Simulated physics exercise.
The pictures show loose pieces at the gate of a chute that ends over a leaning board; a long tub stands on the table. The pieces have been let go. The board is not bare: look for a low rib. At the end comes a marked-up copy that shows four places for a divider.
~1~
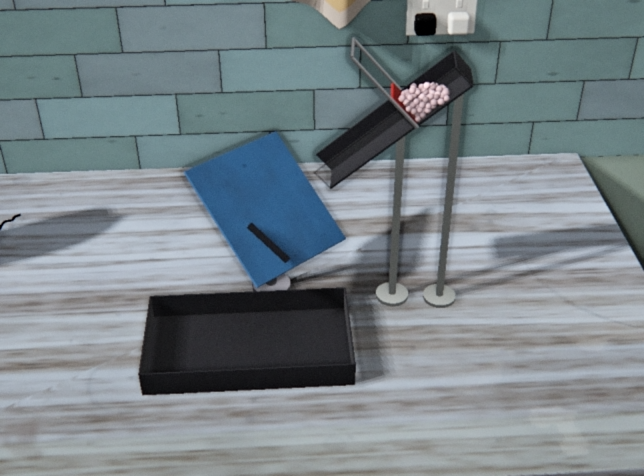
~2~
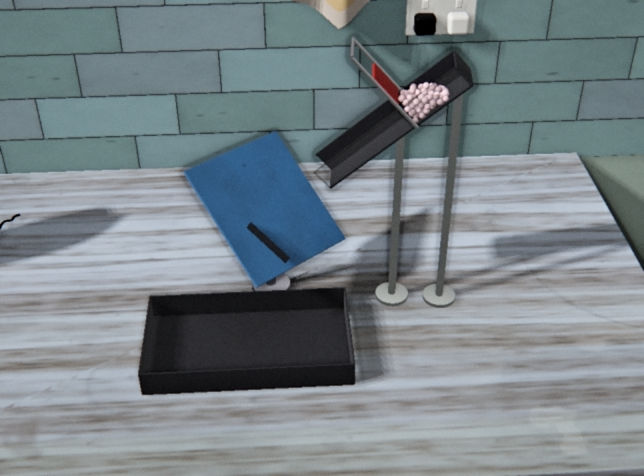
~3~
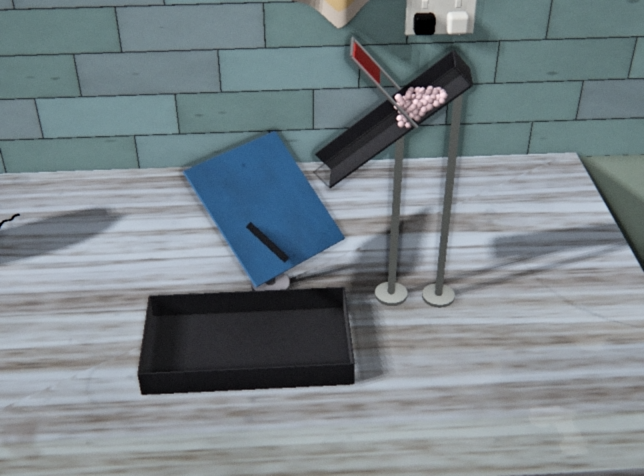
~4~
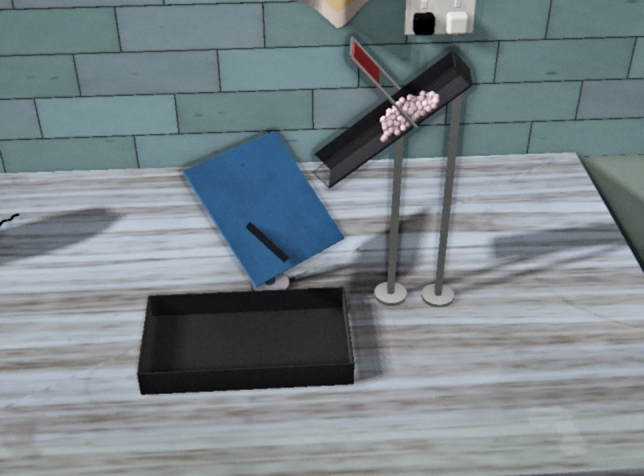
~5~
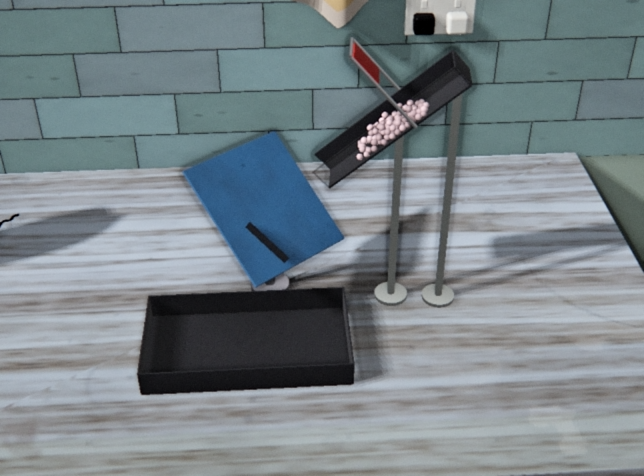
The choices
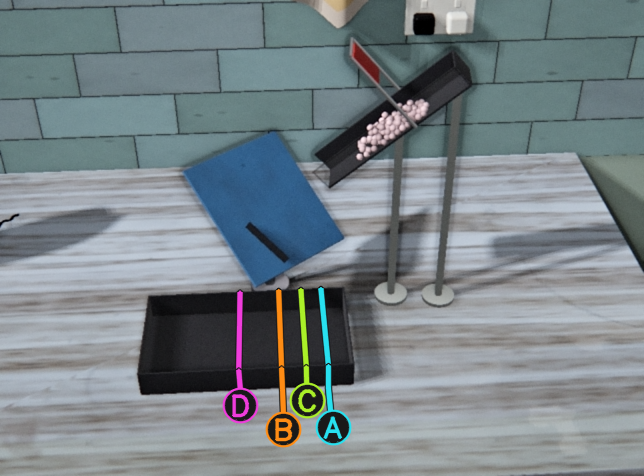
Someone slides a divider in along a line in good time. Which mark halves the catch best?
I would pick line A.
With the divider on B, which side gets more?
More lands on the right.
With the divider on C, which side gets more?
The right side.
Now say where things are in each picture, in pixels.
Load behind the gate at (422, 98), sugar pearls; lip of the chute at (331, 179), sloping fairly steeply, in the first picture.
Middle of the board at (267, 206), tilted fairly steeply; middle of its low edge at (303, 262); of its high edge at (232, 150), in the second picture.
Front corners of the tub at (138, 374) and (354, 363), empty; front of the load at (401, 124), in the third picture.
Middle of the load at (406, 115); its front at (384, 139), about a third of the way to the lip; rib from (249, 222) to (289, 259), in the fourth picture.
Middle of the load at (388, 126); its front at (360, 157), about two thirds of the way to the lip, in the fifth picture.
On the marked copy, line A crosses the front rim at (328, 365); line B crosses the front rim at (281, 367); line C crosses the front rim at (306, 366); line D crosses the front rim at (238, 369).
With A, of what is caught, about half on the left of the divider, about half on the right.
With B, of what is caught, a small part on the left of the divider, nearly all on the right.
With C, of what is caught, a small part on the left of the divider, most on the right.
With D, of what is caught, a stray few on the left of the divider, nearly all on the right.
